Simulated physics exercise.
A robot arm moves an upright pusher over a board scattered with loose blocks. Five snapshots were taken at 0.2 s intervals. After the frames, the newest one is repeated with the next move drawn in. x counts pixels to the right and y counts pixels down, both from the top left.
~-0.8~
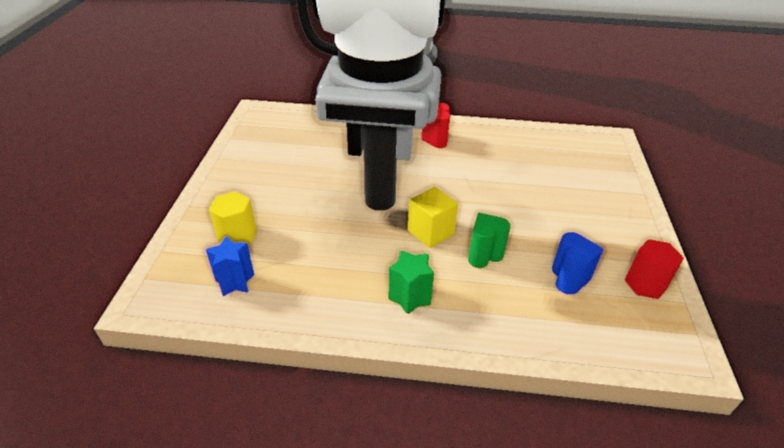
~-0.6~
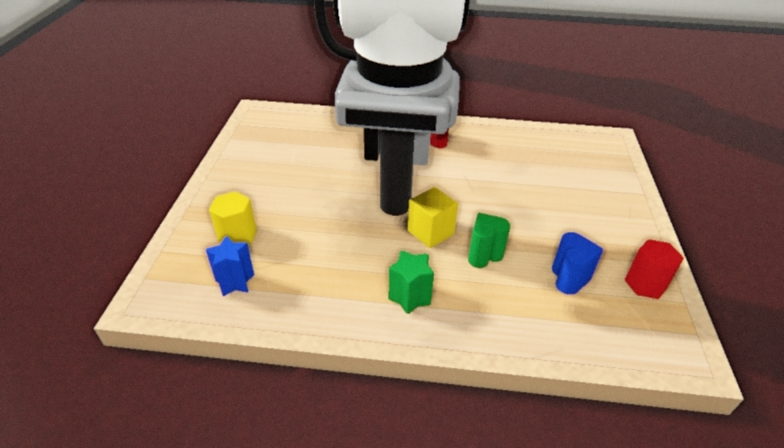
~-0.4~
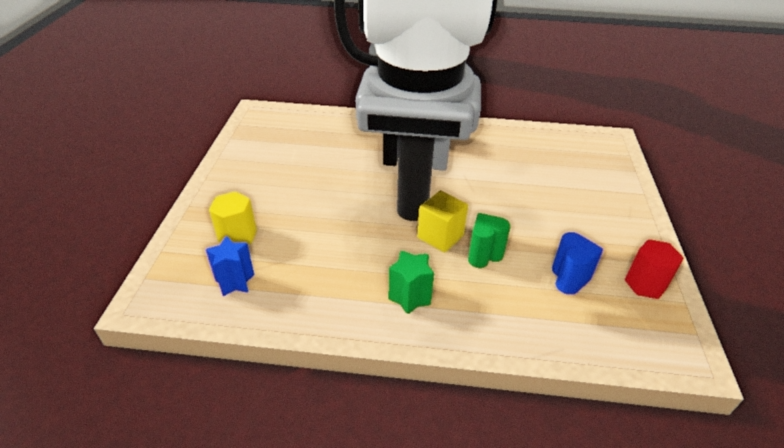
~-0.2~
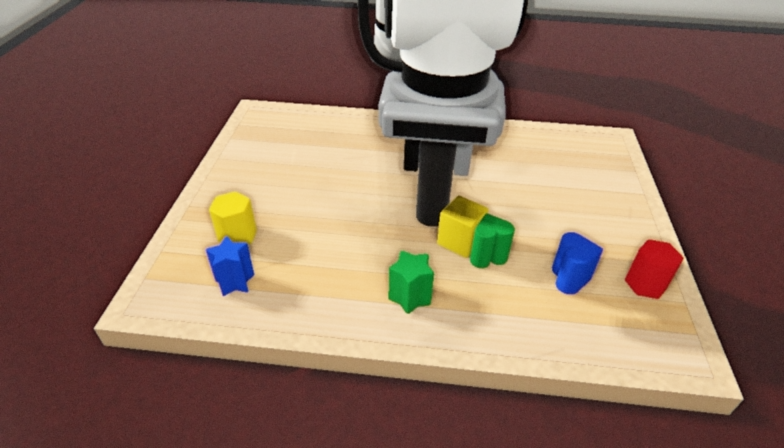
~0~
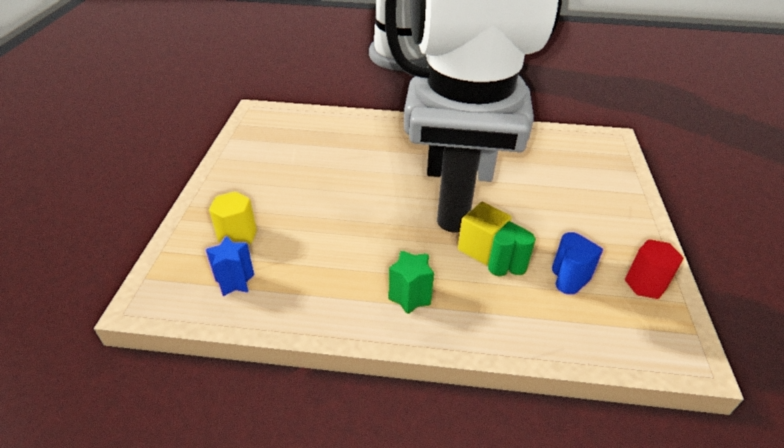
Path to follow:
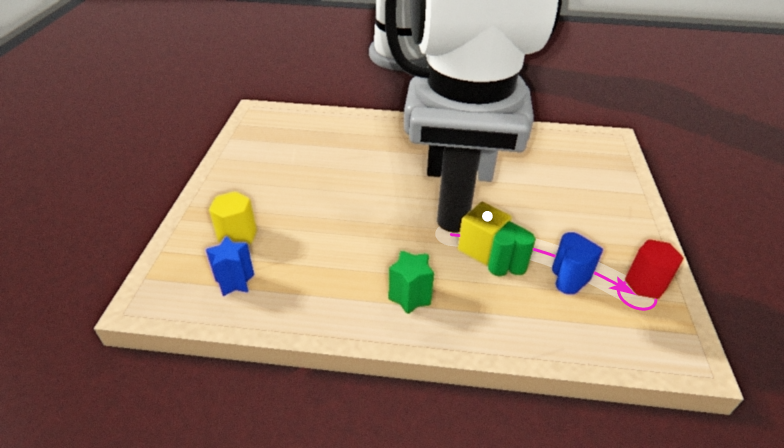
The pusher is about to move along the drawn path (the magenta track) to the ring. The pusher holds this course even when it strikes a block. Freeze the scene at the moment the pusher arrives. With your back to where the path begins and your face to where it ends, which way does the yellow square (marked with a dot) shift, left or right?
Slides right.
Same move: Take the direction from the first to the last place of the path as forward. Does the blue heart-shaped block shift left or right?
That's a shift to the right.
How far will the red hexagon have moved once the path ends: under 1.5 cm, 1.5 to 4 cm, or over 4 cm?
Offset: 1.5 to 4 cm.
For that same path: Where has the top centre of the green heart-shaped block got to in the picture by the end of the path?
It is going to be at (558, 277).
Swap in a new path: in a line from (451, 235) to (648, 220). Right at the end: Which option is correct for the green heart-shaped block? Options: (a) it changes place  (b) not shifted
I'll go with a - it changes place.
Drawn move, from (451, 235) over (512, 244) and (574, 264) to (637, 295); the dot is on the yellow square.
What follows on the original path. One third of the way, pusher (515, 232); yellow square (542, 235), turned 35° clockwise; green heart-shaped block (554, 261), turned 35° clockwise.
Two thirds of the way, pusher (579, 251); yellow square (561, 251), turned 75° clockwise; green heart-shaped block (558, 277), turned 70° clockwise; blue heart-shaped block (608, 261), turned 20° clockwise.
At the end, pusher (643, 283); yellow square (561, 251), turned 75° clockwise; green heart-shaped block (558, 277), turned 70° clockwise; blue heart-shaped block (633, 282), turned 115° clockwise; red hexagon (689, 258), turned 40° anticlockwise.
